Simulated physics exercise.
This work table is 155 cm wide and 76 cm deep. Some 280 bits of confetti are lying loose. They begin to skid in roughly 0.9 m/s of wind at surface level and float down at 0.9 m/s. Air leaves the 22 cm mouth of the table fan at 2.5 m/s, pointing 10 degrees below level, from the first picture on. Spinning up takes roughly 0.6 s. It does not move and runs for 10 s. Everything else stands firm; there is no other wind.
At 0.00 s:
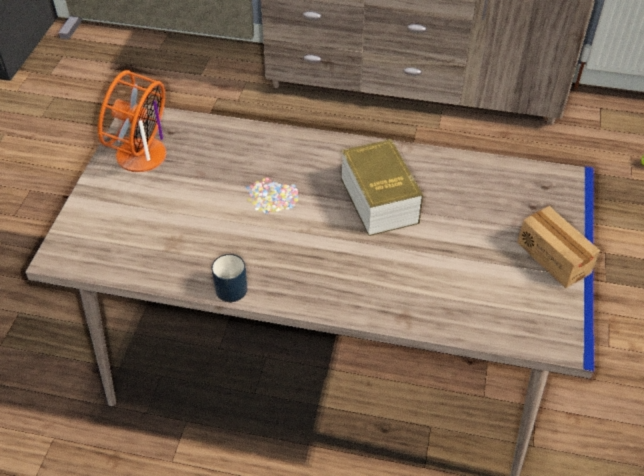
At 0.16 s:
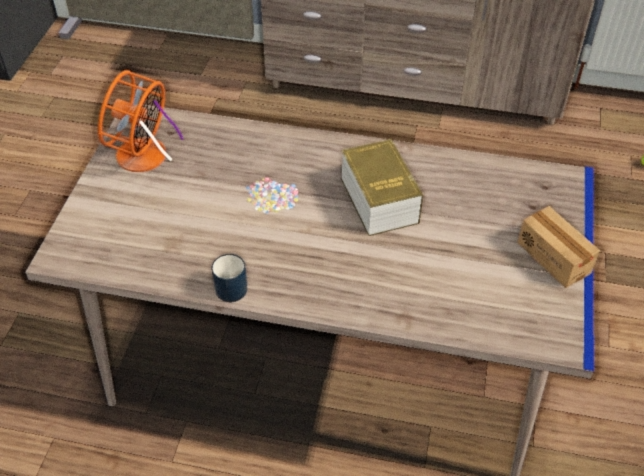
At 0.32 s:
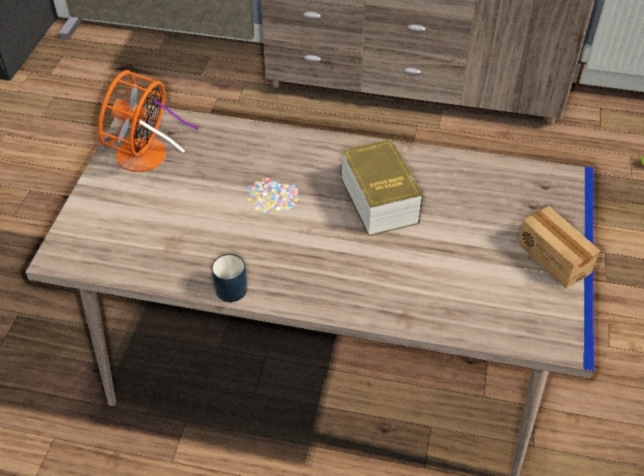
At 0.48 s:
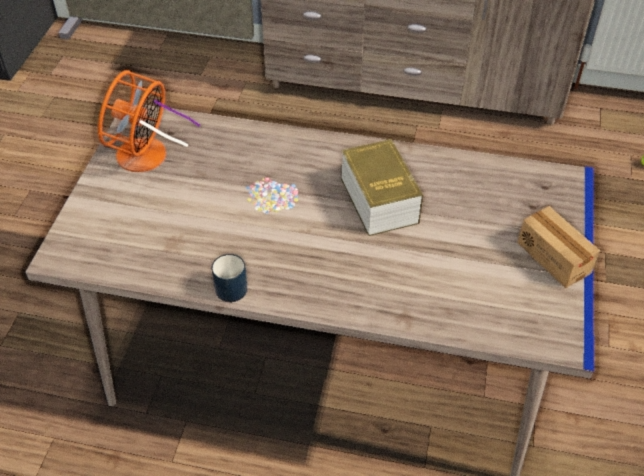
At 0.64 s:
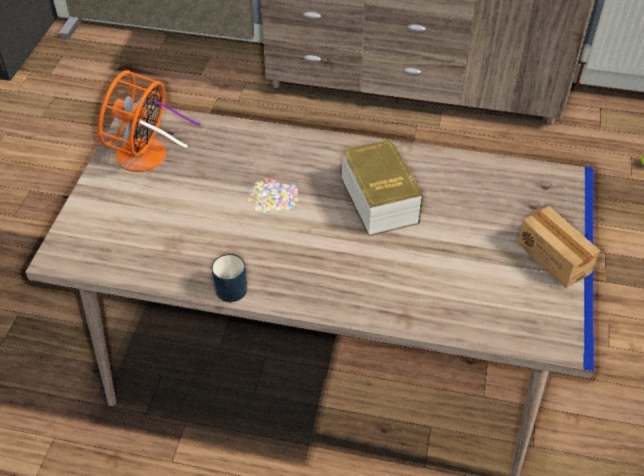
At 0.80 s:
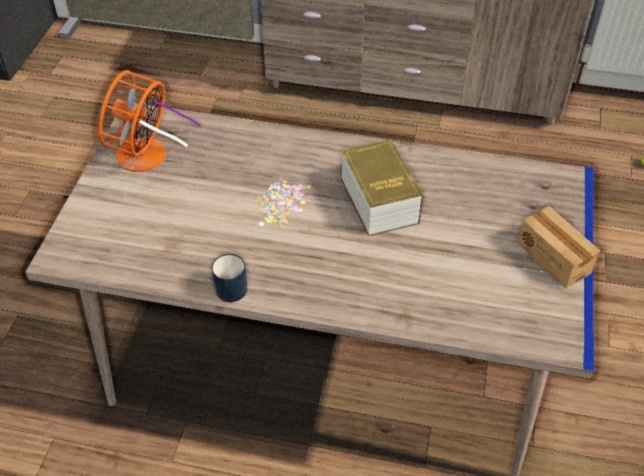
Colorful confetti sat still on a wooden table while the ribbons on a small orange fan lifted and streamed outward, then many of the bits shifted slightly to the right, spreading into a looser patch.
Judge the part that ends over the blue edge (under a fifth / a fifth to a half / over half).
By then under a fifth are over the blue edge.
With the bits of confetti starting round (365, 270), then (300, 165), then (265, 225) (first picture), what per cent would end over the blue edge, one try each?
In that order: 0 %, 0 %, 0 %.
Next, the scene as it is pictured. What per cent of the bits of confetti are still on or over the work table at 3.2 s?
Some 4 per cent.
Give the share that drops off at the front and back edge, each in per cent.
Roughly 100 % front, 2 % back.
After 2.0 s, 18 % are on the move or not yet settled, 0 % are over the blue edge.
After 3.2 s, 5 % are on the move or not yet settled, 0 % are over the blue edge.
After 5.5 s, 1 % are on the move or not yet settled, 0 % are over the blue edge.
After 10.0 s, at the end, 0 % are over the blue edge.
